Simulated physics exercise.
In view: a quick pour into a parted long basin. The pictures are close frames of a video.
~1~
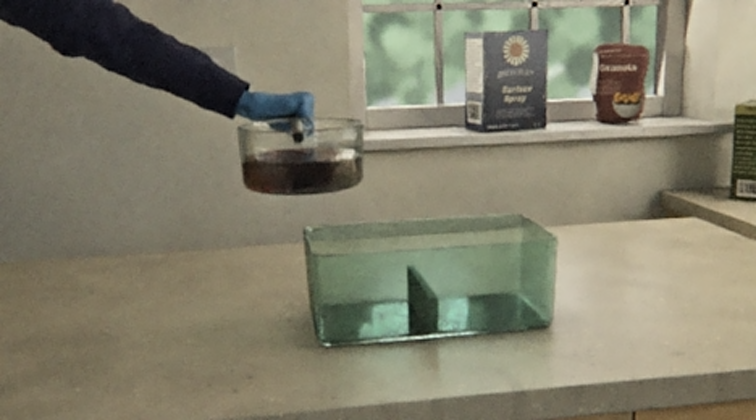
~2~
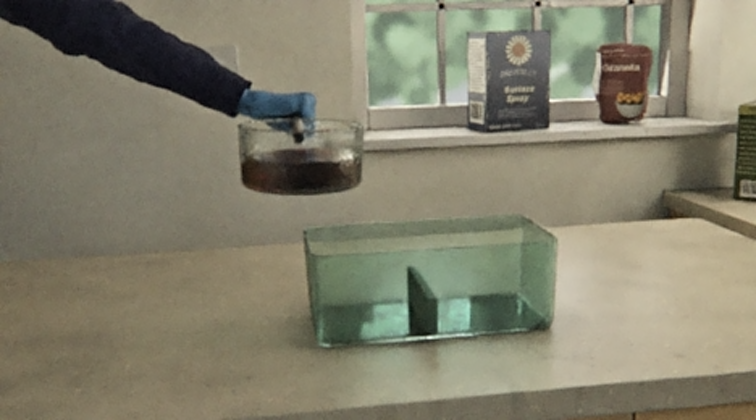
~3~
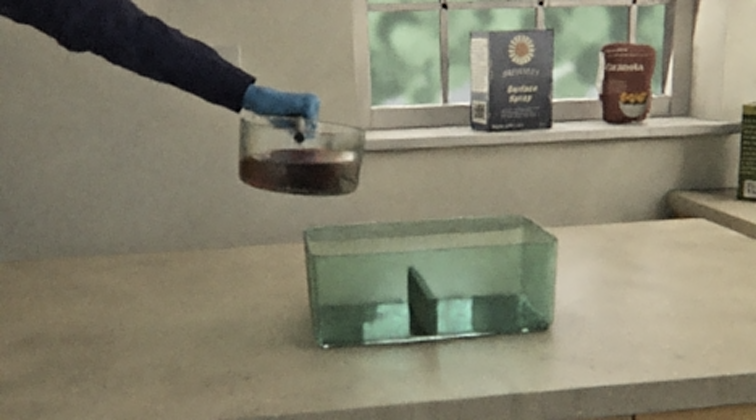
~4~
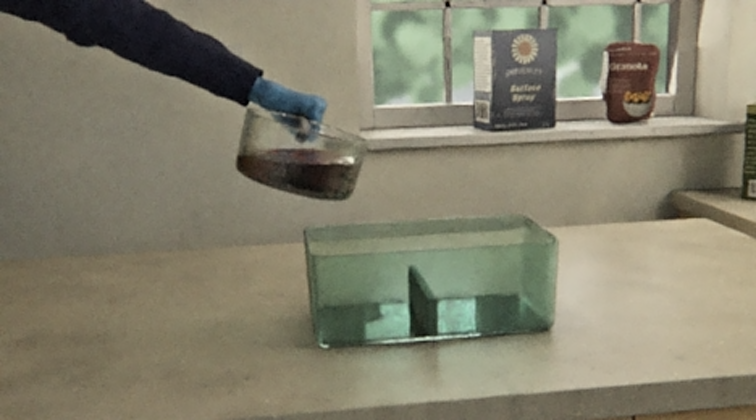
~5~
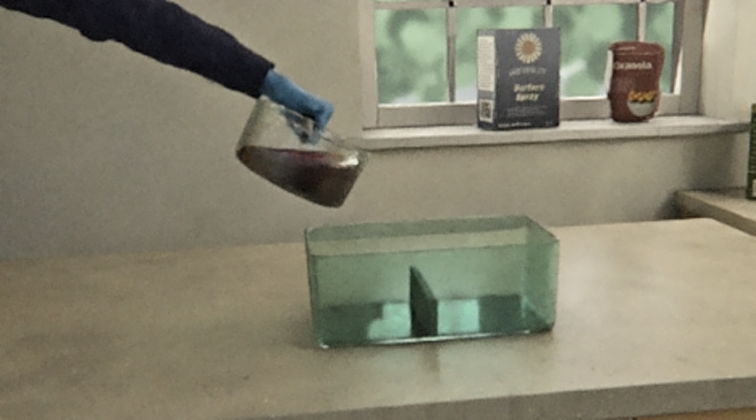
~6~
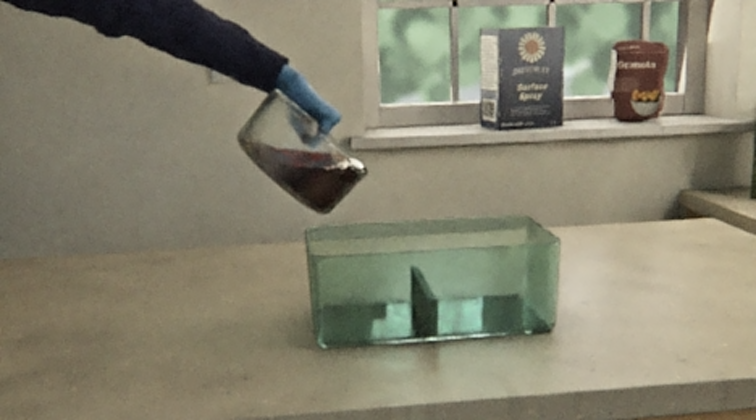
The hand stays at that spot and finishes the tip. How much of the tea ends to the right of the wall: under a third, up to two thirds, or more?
In the end less than a third is right of the wall.
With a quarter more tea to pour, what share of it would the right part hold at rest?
Near 10 %.
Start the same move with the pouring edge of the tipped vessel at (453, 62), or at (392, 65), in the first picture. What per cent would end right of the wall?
First some 80, then 45 per cent.
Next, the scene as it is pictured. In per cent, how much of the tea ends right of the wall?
It comes to 10 per cent or so.
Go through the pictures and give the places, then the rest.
Tilt 0°; pouring edge (361, 124); surface from (243, 158) to (359, 153); the long basin's rim runs from (307, 242) to (539, 227); the wall's top is at (421, 281), in the first picture.
Tilt 2°; pouring edge (362, 126); surface from (243, 158) to (359, 154), in the second picture.
Tilt 8°; pouring edge (364, 133); surface from (242, 157) to (359, 156), in the third picture.
Tilt 17°; pouring edge (367, 143); surface from (240, 154) to (359, 157), in the fourth picture.
Tilt 30°; pouring edge (368, 157); surface from (240, 147) to (362, 159), in the fifth picture.
Tilt 44°; pouring edge (365, 173); surface from (240, 138) to (363, 163), in the sixth picture.
A moment on, the tilt is 113° and 14 per cent is still to pour, 60 is left of the wall and 0 right of it.
Next, the tilt is 117° and 2 per cent is still to pour, 77 is left of the wall and 2 right of it.
Then the tilt is 117° and 1 per cent is still to pour, 79 is left of the wall and 9 right of it.
Later the tilt is 117° and 0 per cent is still to pour, 80 is left of the wall and 10 right of it.
At rest 80 per cent lies left of the wall, 10 right of it and 10 outside.
